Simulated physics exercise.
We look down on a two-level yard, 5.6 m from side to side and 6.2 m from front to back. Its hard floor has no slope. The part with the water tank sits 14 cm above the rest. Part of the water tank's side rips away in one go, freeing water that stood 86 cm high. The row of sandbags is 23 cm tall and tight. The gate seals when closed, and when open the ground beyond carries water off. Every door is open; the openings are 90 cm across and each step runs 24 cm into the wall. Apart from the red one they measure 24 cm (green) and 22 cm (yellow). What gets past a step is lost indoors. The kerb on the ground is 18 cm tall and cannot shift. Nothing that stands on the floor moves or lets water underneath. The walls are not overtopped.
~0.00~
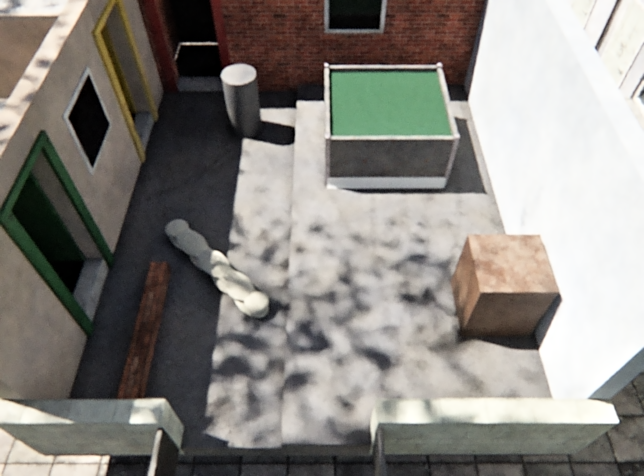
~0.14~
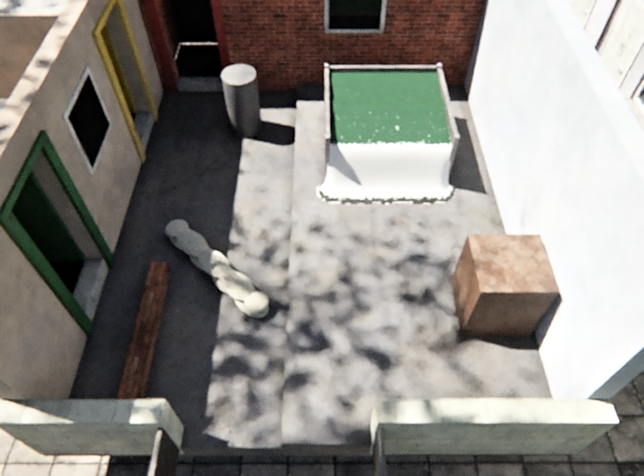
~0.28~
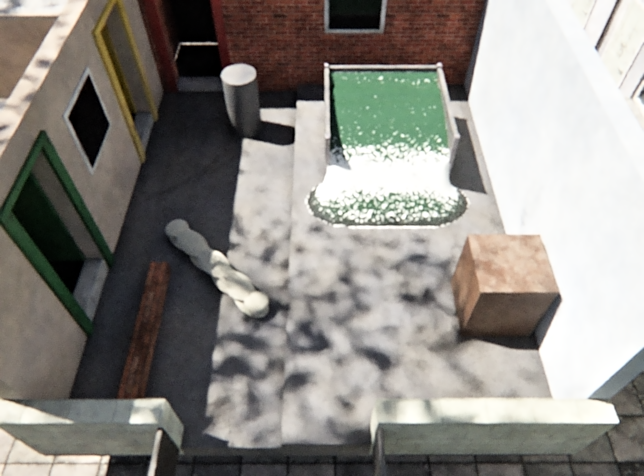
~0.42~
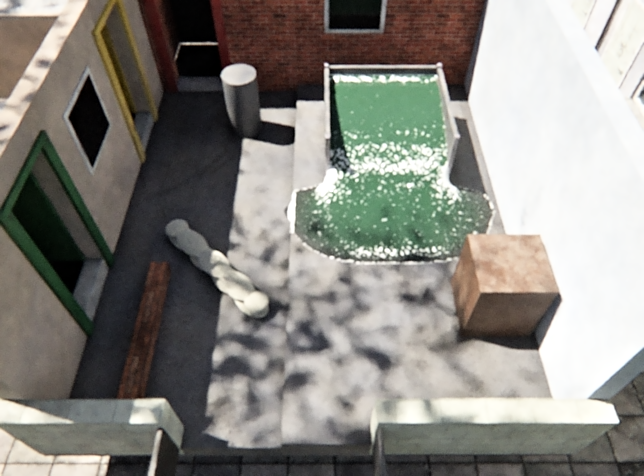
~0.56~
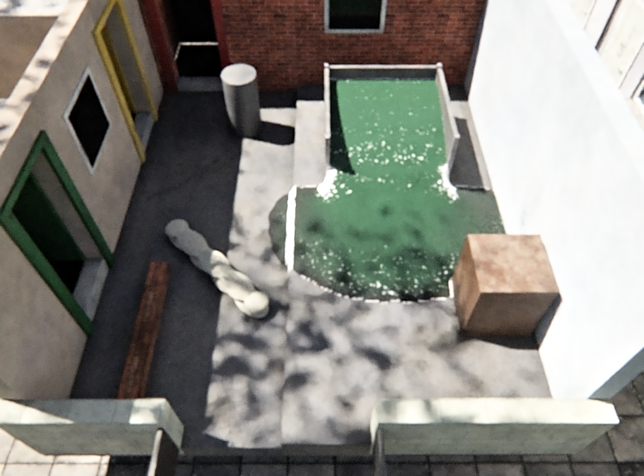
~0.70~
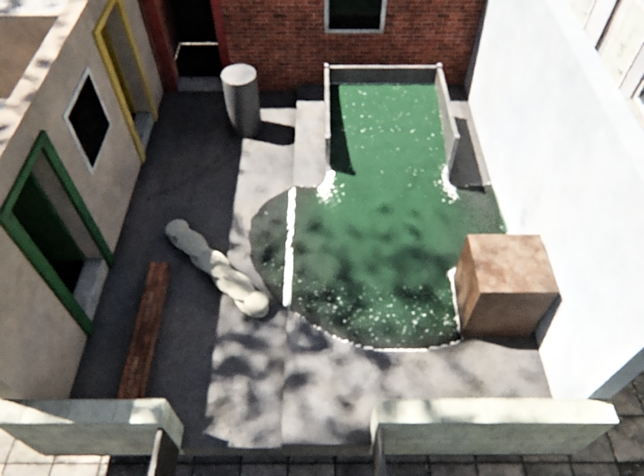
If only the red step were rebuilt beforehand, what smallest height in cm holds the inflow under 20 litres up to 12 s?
Close to 8 cm is just enough.
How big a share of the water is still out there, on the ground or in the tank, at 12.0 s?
Roughly 52 in a hundred.
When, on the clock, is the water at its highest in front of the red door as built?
At about 9.0 s.
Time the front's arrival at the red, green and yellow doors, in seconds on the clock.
Red 5.0 s, green 4.5 s, yellow 3.8 s.
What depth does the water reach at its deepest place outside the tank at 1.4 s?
Up to some 44 cm.
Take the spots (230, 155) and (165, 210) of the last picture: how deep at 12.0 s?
In that order: 8 and 8 cm.
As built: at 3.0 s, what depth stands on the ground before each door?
In cm: Red 0, green 0, yellow 0.
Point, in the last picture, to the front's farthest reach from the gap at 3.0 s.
Near (62, 425).
After 1.4 s water covers 40 % of the floor, deepest (44 cm) near (446, 421); it has not reached the red door.
After 3.0 s water covers 55 % of the floor, deepest (32 cm) near (538, 346); it has not reached the red door.
After 12.0 s water covers 90 % of the floor, deepest (10 cm) near (258, 112); 8 cm at the red door, 0 litres in over its 15 cm step.
At the red door as built, the water arrived by 5.0 s and peaked near 13 cm at 9.2 s.
Run again over the same 12 s with other heights there, 35 litres in over 6.5 cm, 6 litres over 10 cm. The limit of 20 litres is kept from about 8 cm up.
